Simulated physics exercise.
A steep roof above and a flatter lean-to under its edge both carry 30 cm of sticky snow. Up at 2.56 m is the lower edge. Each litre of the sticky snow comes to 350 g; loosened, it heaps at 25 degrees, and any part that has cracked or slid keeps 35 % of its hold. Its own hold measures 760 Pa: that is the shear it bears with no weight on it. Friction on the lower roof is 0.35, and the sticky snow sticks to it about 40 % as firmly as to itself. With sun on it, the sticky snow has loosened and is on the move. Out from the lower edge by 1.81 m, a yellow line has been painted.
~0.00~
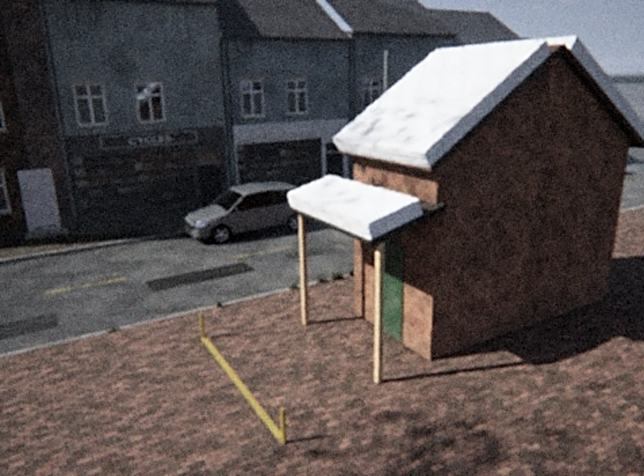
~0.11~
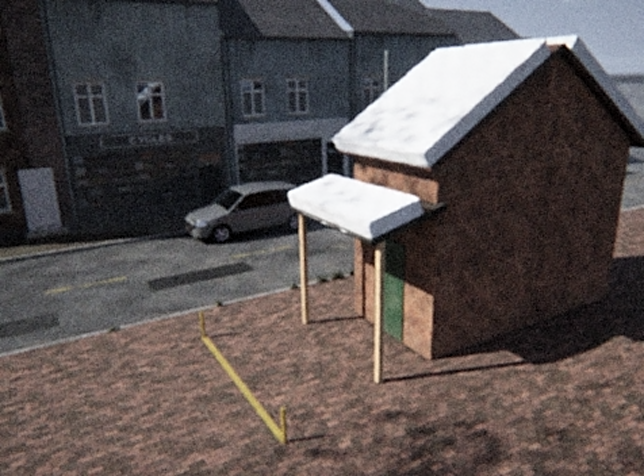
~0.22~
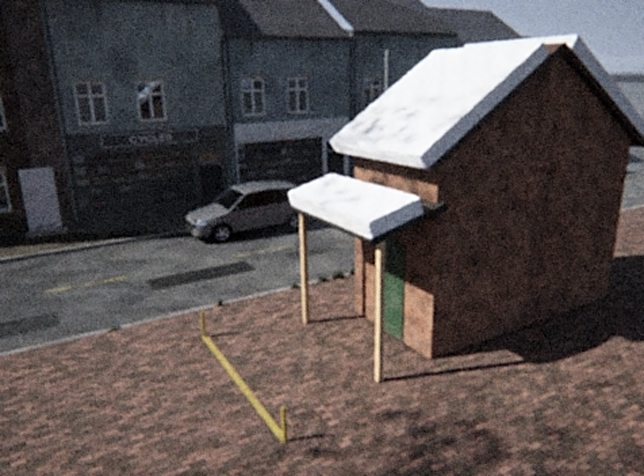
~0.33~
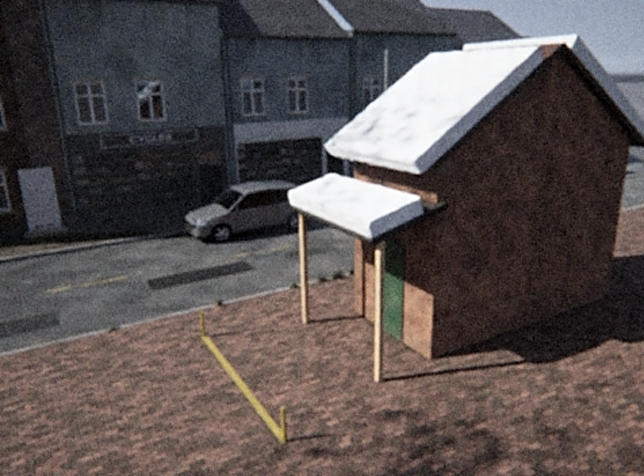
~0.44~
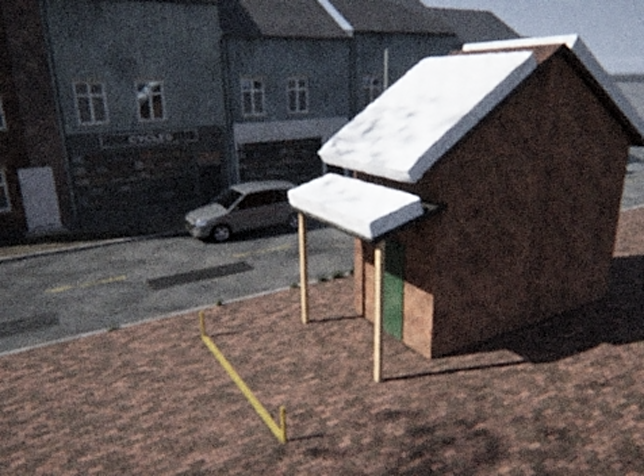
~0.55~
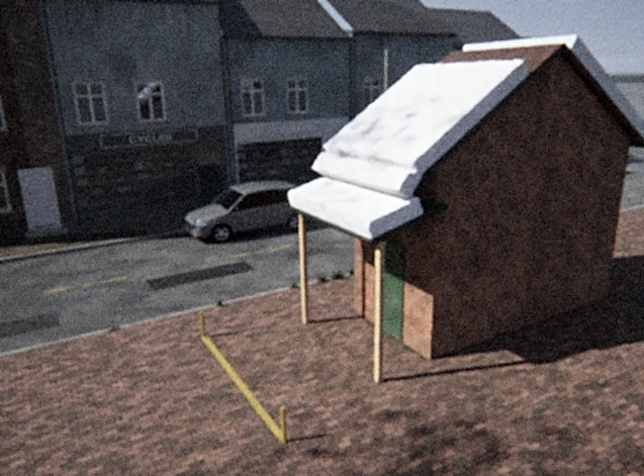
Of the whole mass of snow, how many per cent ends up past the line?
54 %.
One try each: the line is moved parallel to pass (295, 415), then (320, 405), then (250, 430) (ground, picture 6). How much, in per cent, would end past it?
First try 65 per cent, second 75 per cent, third 45 per cent.
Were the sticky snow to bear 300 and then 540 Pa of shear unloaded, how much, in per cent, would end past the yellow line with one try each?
Respectively, close to 55 % and close to 55 %.
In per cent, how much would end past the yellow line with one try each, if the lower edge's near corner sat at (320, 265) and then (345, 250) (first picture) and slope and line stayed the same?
First about 40 per cent, second about 50 per cent.
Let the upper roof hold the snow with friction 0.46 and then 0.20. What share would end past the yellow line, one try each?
I'd expect around 6 percent, then around 45 percent.
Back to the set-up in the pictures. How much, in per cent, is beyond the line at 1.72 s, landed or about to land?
Around 16 percent of it.
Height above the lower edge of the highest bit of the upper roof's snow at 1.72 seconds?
I'd estimate around 0.2 m up from the lower edge.
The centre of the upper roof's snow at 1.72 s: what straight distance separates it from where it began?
Some 5.0 m.
After 1.09 s, none is below the lower edge and 0 % is past the line.
After 1.72 s, 69 % is below the lower edge and 15 % is past the line.
After 2.36 s, 87 % is below the lower edge and 53 % is past the line.
After 3.00 s, 87 % is below the lower edge and 54 % is past the line.
After 3.20 s, 87 % is below the lower edge and 54 % is past the line.
